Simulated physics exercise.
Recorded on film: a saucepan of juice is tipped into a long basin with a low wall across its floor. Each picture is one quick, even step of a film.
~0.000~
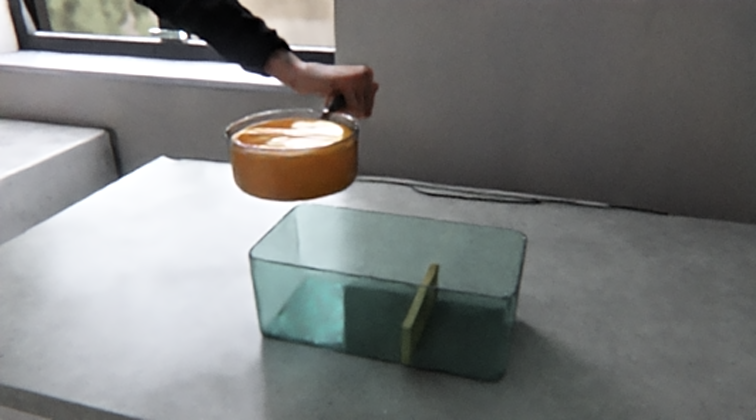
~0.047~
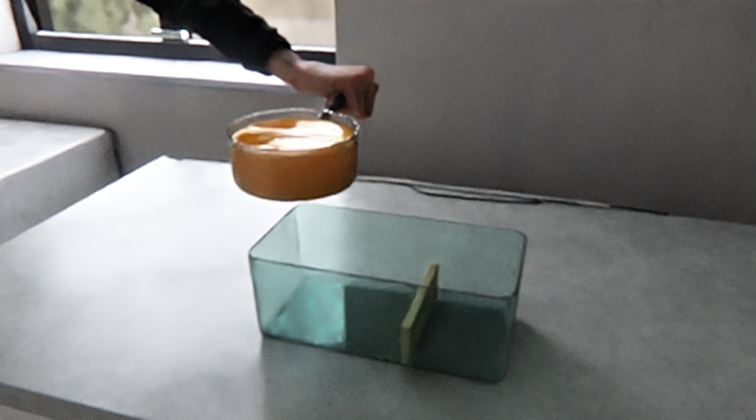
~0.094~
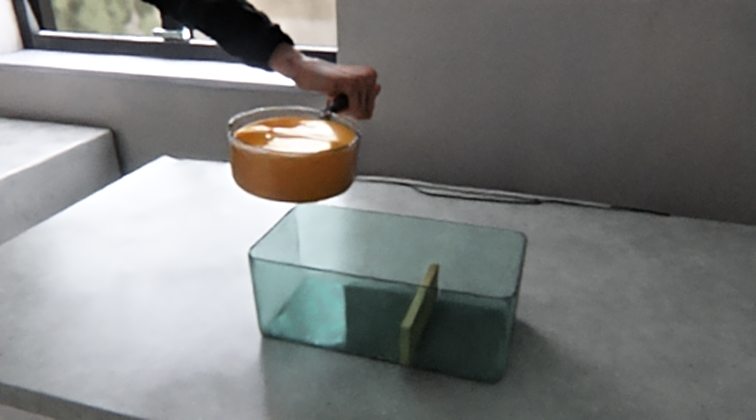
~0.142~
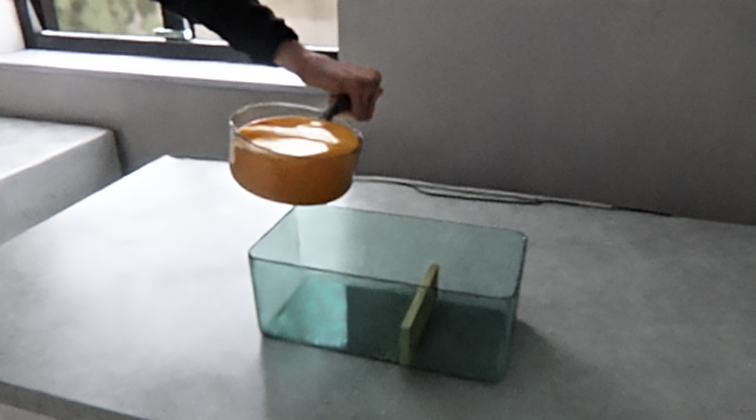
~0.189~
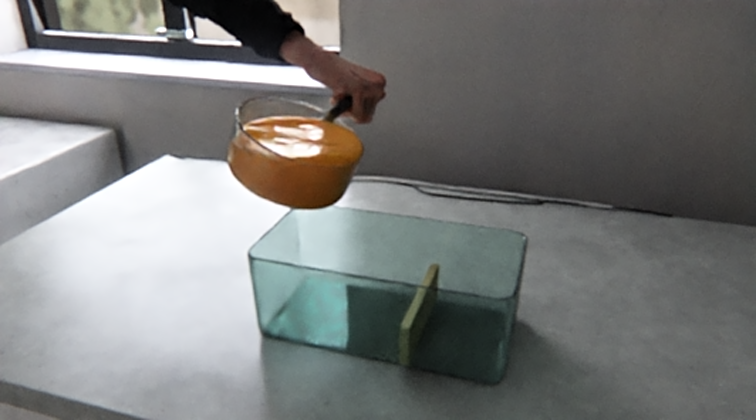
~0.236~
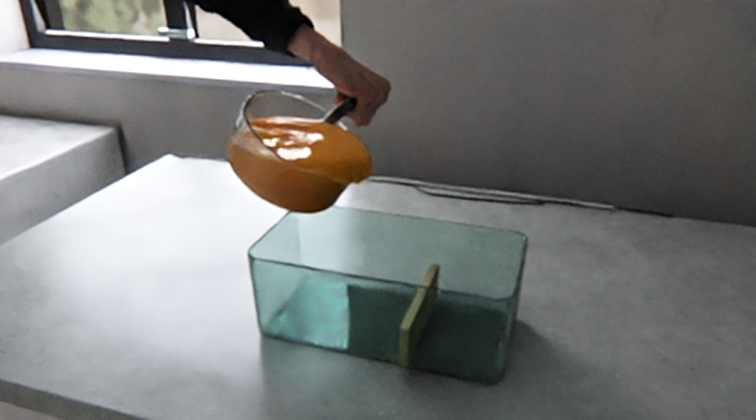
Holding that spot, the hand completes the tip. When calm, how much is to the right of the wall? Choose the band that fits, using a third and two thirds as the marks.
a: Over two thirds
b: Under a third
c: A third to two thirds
The answer is b.
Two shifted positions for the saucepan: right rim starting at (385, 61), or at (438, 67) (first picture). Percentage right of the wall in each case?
First try: About 50 %; second try: About 75 %.
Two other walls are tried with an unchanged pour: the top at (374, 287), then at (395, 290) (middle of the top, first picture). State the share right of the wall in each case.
In order, near 65 and 35 in a hundred.
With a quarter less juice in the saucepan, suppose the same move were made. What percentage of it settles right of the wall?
5 per cent.
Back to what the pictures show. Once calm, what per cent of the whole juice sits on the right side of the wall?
I'd put it near 10 per cent.
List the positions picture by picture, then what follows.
It leans 0°; its right rim is at (354, 136); the juice meets the walls at (240, 130) and (354, 141); the long basin's rim runs from (273, 228) to (522, 264); the wall's top is at (422, 293), in the first picture.
It leans 1°; its right rim is at (354, 137); the juice meets the walls at (240, 129) and (354, 142), in the second picture.
It leans 6°; its right rim is at (356, 142); the juice meets the walls at (241, 127) and (356, 143), in the third picture.
It leans 13°; its right rim is at (358, 150); the juice meets the walls at (243, 126) and (357, 146), in the fourth picture.
It leans 22°; its right rim is at (358, 161); the juice meets the walls at (244, 126) and (359, 154); 2 per cent is over the edge, in the fifth picture.
It leans 33°; its right rim is at (357, 173); the juice meets the walls at (241, 126) and (346, 155); 7 per cent is over the edge, in the sixth picture.
A moment on, the saucepan is tipped on its side and 19 per cent is still to pour, 50 is left of the wall and 1 right of it.
Next, the saucepan is tipped right over and 4 per cent is still to pour, 88 is left of the wall and 3 right of it.
Then the saucepan is tipped right over and 0 per cent is still to pour, 87 is left of the wall and 7 right of it.
Later the saucepan is tipped right over and 0 per cent is still to pour, 86 is left of the wall and 8 right of it.
At rest 86 per cent lies left of the wall, 8 right of it and 6 outside.
